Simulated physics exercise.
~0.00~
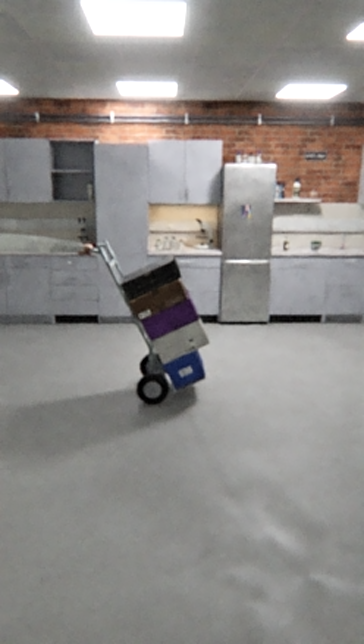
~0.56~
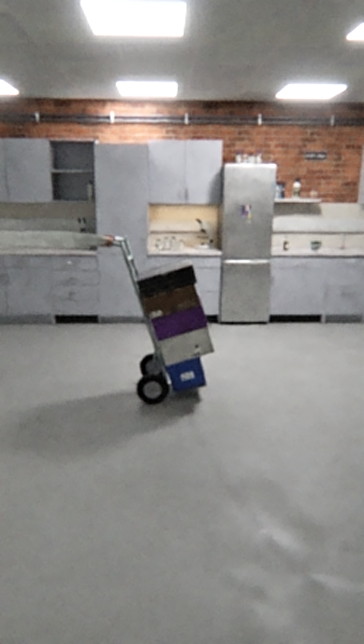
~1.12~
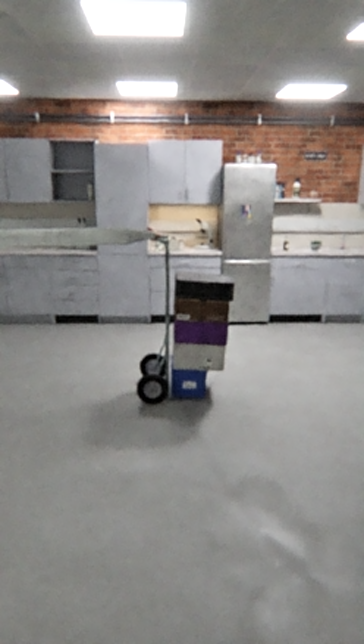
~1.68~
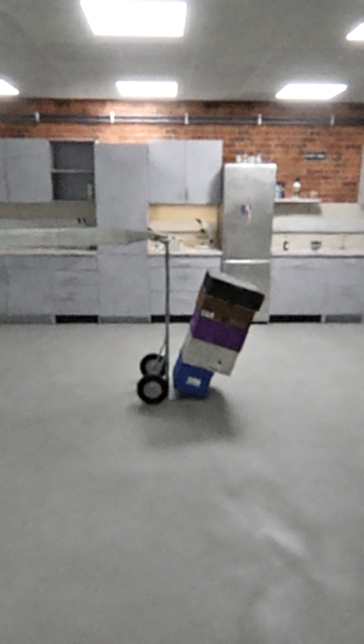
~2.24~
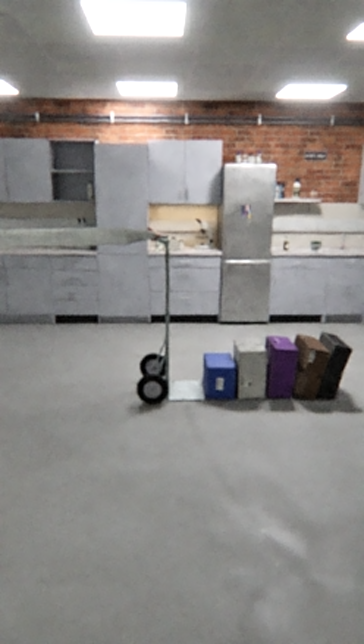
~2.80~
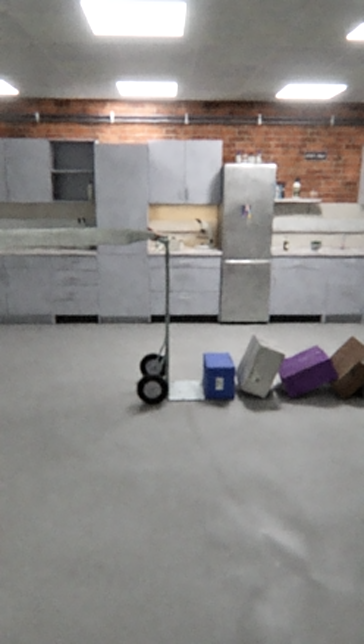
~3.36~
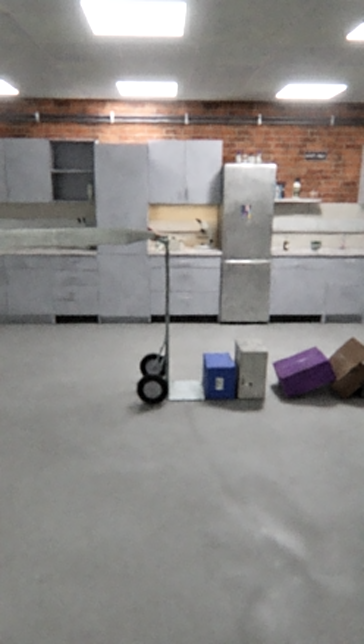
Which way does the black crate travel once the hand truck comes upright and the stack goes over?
The black crate moves to the right, away from the hand truck.
